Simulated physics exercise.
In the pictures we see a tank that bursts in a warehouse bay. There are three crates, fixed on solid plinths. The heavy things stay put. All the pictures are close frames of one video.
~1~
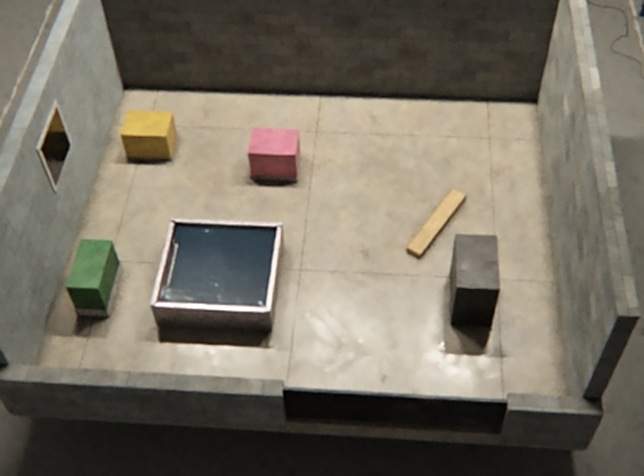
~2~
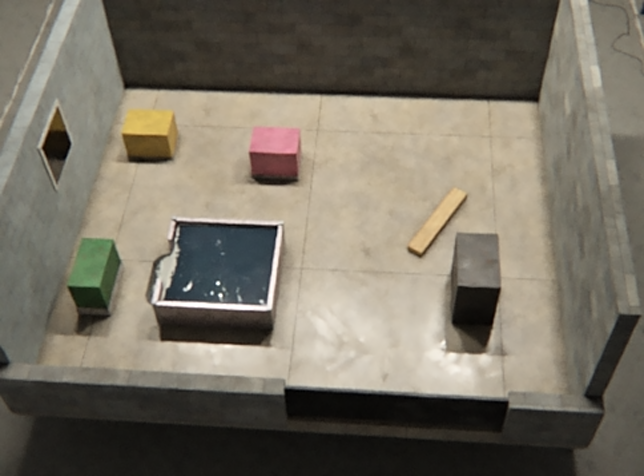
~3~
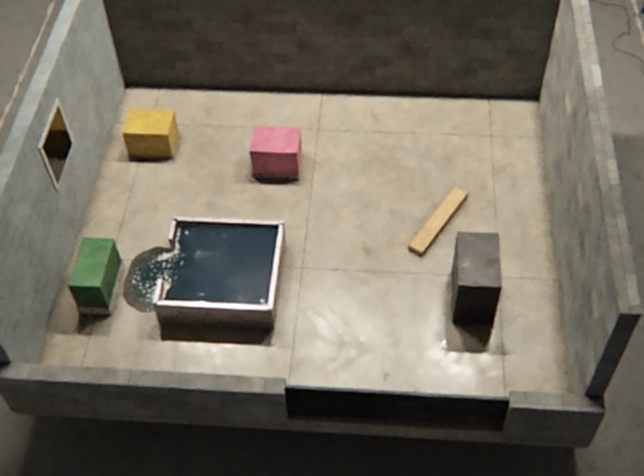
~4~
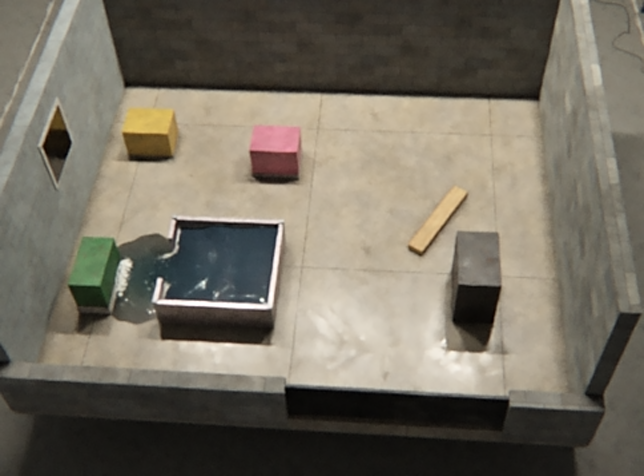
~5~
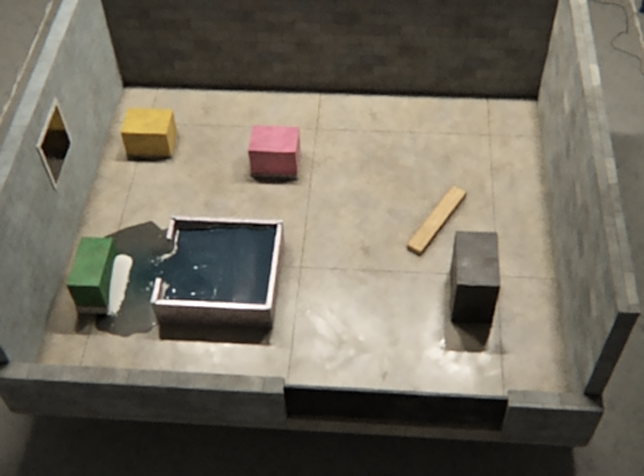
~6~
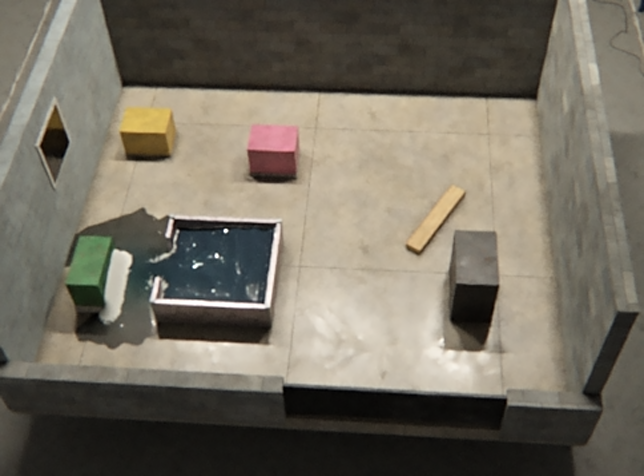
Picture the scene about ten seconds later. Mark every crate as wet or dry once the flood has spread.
Pink crate: Dry, yellow crate: Wet, green crate: Wet.
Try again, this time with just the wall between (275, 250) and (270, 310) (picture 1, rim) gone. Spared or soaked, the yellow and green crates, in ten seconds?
The yellow one is untouched; the green one is untouched.
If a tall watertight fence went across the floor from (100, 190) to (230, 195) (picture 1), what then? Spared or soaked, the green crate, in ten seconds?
My reading: The green one takes water.
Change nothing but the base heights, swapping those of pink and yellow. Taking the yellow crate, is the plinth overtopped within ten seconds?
Looks like the yellow is inundated.
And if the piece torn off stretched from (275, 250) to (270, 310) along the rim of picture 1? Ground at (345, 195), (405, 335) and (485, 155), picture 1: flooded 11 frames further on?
In order: Spared, swamped, spared.
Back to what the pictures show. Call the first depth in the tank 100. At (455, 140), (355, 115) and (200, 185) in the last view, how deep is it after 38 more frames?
Around 0, 4 and 4 %.
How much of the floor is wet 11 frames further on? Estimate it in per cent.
It should be close to 20 %.
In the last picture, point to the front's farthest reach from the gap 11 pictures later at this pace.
Somewhere around (119, 97).
A moment on, water covers 10 % of the floor; the pink crate not reached, the yellow crate not reached, the green crate water round its plinth.
Next, water covers 20 % of the floor; the pink crate not reached, the yellow crate water round its plinth, the green crate water round its plinth.
Then, water covers 30 % of the floor; the pink crate not reached, the yellow crate water round its plinth, the green crate water round its plinth.
Later, water covers 50 % of the floor; the pink crate water round its plinth, the yellow crate water round its plinth, the green crate water round its plinth.
In the end, water covers 75 % of the floor; the pink crate stayed above the water, the yellow crate was topped, the green crate was topped.
